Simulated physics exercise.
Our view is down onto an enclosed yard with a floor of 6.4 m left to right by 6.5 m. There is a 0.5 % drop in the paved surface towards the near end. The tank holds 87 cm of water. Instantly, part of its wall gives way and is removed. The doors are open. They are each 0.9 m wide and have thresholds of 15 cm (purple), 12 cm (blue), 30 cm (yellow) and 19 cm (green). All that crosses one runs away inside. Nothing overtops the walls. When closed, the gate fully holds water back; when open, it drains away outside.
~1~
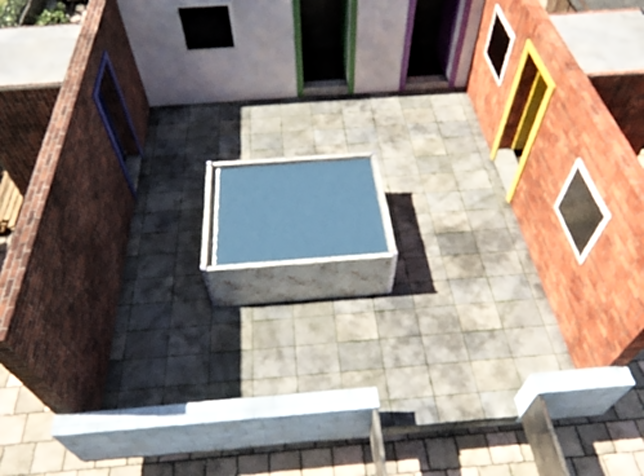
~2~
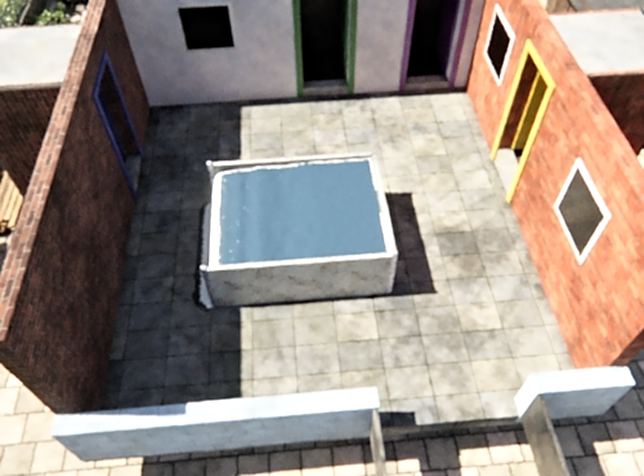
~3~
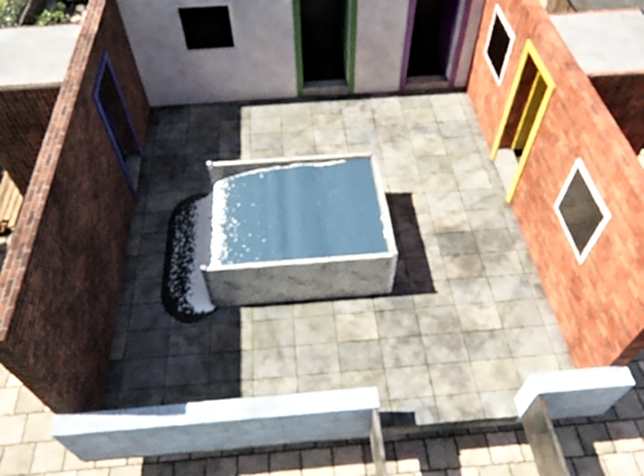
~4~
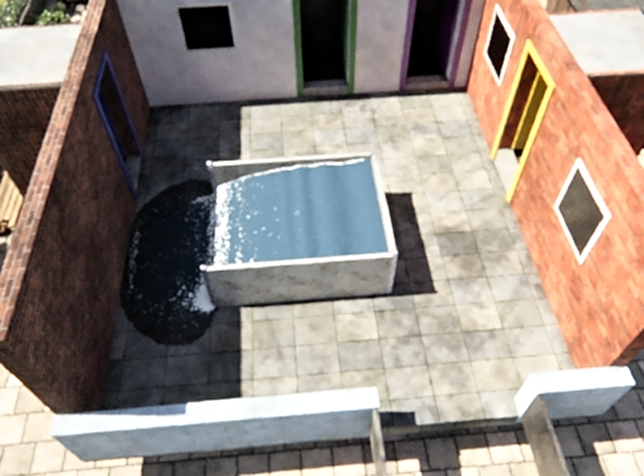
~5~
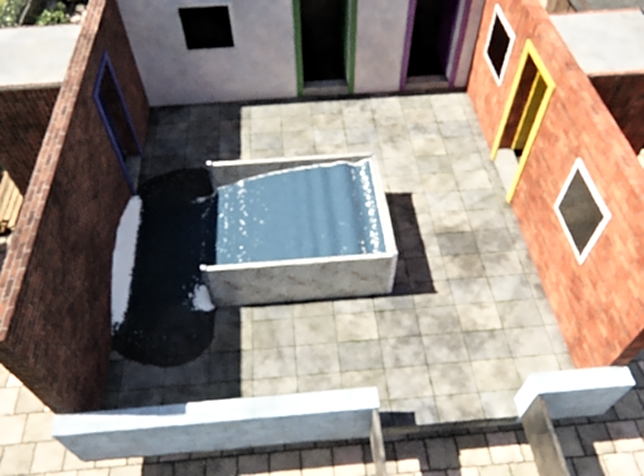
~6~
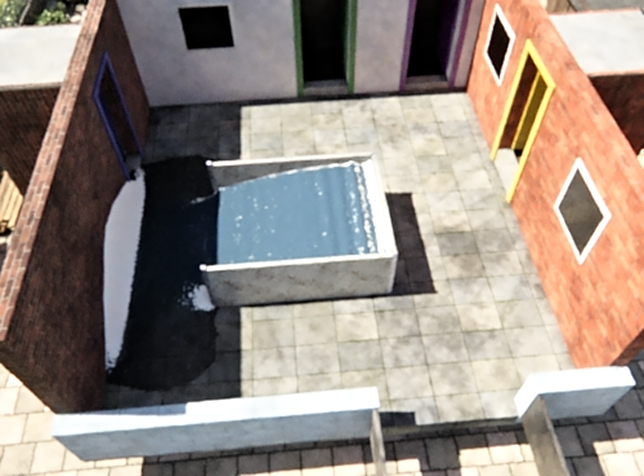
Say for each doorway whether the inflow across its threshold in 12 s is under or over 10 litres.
In order: For the purple door I'd say within the limit, for the blue door I'd say above the limit, for the yellow door I'd say within the limit, for the green door I'd say within the limit.
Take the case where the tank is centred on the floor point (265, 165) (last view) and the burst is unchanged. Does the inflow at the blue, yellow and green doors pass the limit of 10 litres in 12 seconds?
Lab note: Blue door limit exceeded; yellow door limit not exceeded; green door limit not exceeded.
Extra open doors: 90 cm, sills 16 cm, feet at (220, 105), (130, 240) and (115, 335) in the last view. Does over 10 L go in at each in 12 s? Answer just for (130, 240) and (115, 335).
Taking them in order, the first gets enough and the second enough.
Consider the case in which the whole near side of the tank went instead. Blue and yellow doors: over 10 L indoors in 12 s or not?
The blue door comes out less than that and the yellow door less than that.
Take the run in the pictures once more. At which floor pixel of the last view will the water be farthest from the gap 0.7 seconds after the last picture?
I'd put it near pixel (151, 108) of the last picture.
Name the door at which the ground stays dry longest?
It's the yellow door that comes last.
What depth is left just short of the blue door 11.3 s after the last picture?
9.5 cm or so.
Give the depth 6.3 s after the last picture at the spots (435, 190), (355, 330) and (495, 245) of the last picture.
13, 6 and 10 cm.
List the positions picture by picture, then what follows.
The first picture shows still water, 87 cm deep, in the tank at (296, 210).
In the second picture, the front is at a hidden place, 1.1 m from the gap at (216, 240); 0.4 m2 of floor is under water; 87 cm left at the back of the tank.
In the third picture, the front is at (187, 317), 1.2 m from the gap at (216, 241); 1.5 m2 of floor is under water; 87 cm left at the back of the tank.
In the fourth picture, water pours out at (217, 243) and has run 1.7 m, to (172, 190); typically 12 cm deep outside, 87 cm at the tank's back.
In the fifth picture, the front is at (113, 341), 2.1 m from the gap at (217, 243); 4.7 m2 of floor is under water; 80 cm left at the back of the tank.
In the sixth picture, the front is at (141, 168), 2.5 m from the gap at (217, 243); 5.3 m2 of floor is under water; 74 cm left at the back of the tank.
Then, 0.7 s after the last picture water covers 20 % of the floor and is deepest (62 cm) near (137, 261); purple door not reached, blue door 25 cm at the sill, 14 L in, yellow door not reached, green door not reached.
Then, 1.5 s after the last picture water covers 35 % of the floor and is deepest (62 cm) near (101, 420); purple door not reached, blue door 24 cm at the sill, 60 L in, yellow door not reached, green door not reached.
Then, 2.8 s after the last picture water covers 70 % of the floor and is deepest (37 cm) near (99, 434); purple door 3 cm at the sill, 0 L in, blue door 16 cm at the sill, 102 L in, yellow door not reached, green door 10 cm at the sill, 0 L in.
Then, 6.3 s after the last picture water covers 100 % of the floor and is deepest (22 cm) near (381, 217); purple door 10 cm at the sill, 1 L in, blue door 11 cm at the sill, 111 L in, yellow door 18 cm at the sill, 0 L in, green door 5 cm at the sill, 0 L in.
Then, 11.3 s after the last picture water covers 100 % of the floor and is deepest (14 cm) near (382, 226); purple door 10 cm at the sill, 2 L in, blue door 9 cm at the sill, 111 L in, yellow door 12 cm at the sill, 0 L in, green door 9 cm at the sill, 0 L in.
